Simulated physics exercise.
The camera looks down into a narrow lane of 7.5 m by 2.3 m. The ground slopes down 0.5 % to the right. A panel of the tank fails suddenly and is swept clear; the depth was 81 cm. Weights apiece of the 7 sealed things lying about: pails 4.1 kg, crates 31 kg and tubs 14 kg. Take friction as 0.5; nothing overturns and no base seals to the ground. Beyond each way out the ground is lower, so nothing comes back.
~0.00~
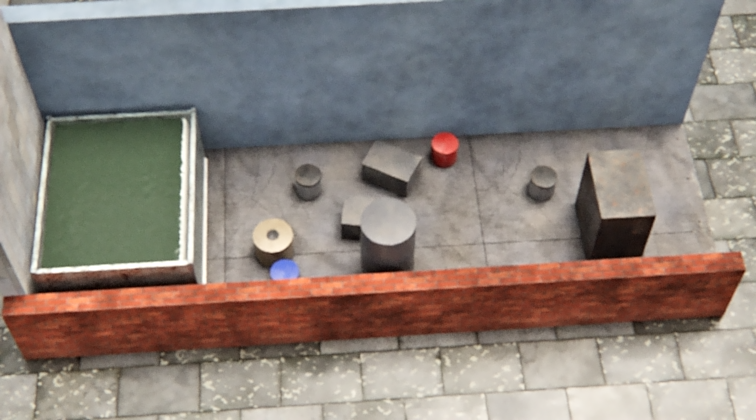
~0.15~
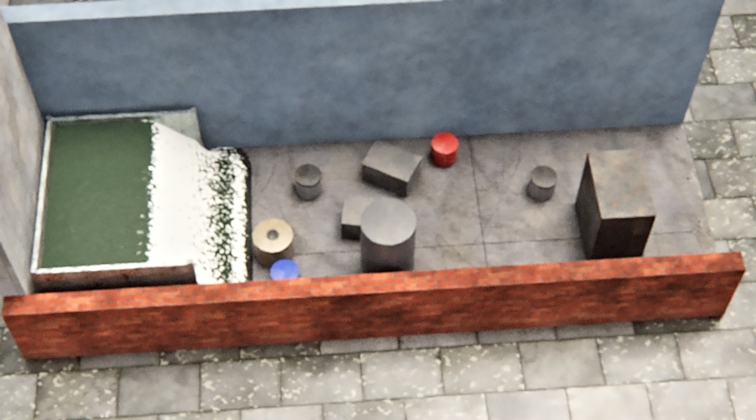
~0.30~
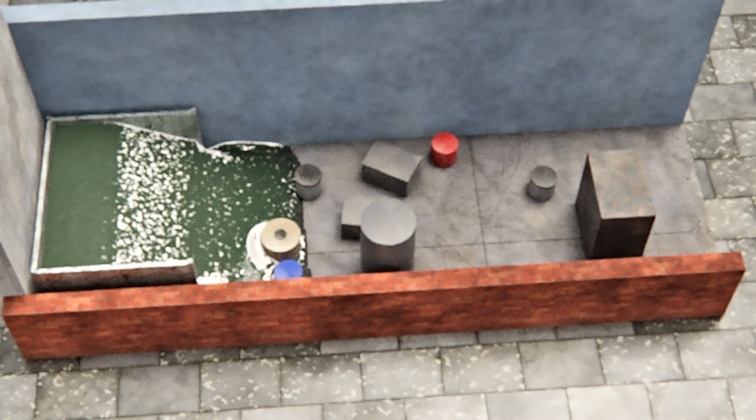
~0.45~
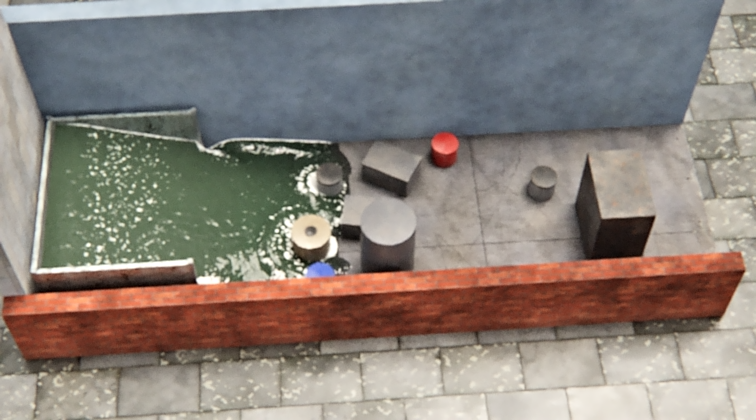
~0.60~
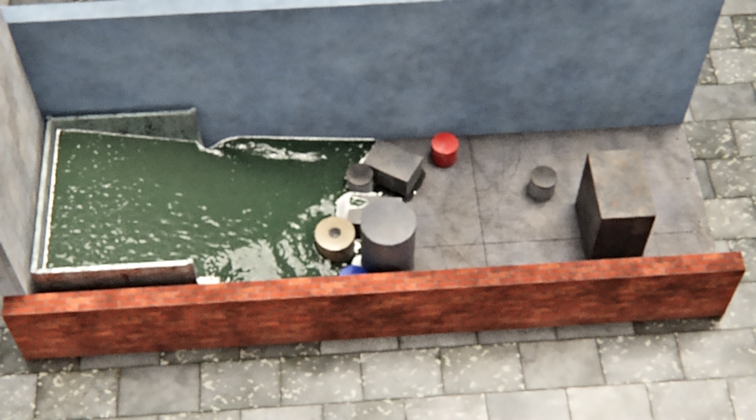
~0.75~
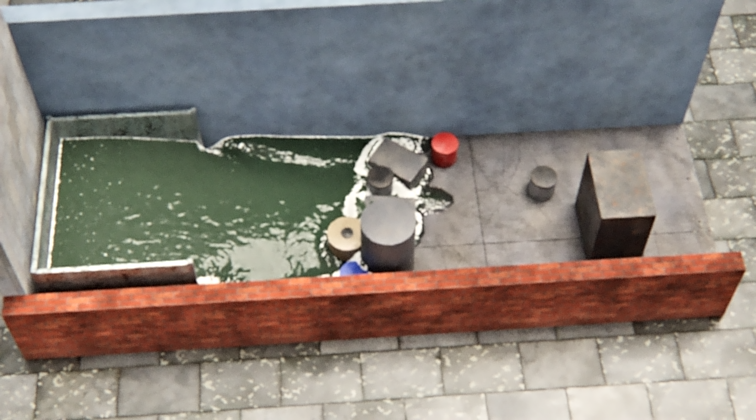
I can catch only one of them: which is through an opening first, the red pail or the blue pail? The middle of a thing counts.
First out is the red one.
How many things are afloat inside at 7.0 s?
At that moment 1.
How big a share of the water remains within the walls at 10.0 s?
About 42 per cent.
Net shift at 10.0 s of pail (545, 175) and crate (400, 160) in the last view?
In that order: Washed out, washed out.
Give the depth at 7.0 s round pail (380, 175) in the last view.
Roughly 5 cm.
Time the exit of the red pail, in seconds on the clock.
At about 2.0 s.
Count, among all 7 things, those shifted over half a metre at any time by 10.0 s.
7 of them.
After 2.0 s the red pail has gone out (at 2.0 s); the blue pail is near (354, 265), 0.8 m from its start, afloat; 1 of 7 are out; 5 afloat.
After 4.5 s the red pail has gone out (at 2.0 s); the blue pail is near (354, 275), 0.8 m from its start, afloat; 4 of 7 are out; 3 afloat.
After 7.0 s the red pail has gone out (at 2.0 s); the blue pail is near (332, 252), 0.6 m from its start, afloat; 4 of 7 are out; 1 afloat.
After 10.0 s the red pail has gone out (at 2.0 s); the blue pail is near (346, 260), 0.7 m from its start, afloat; 4 of 7 are out; 1 afloat.
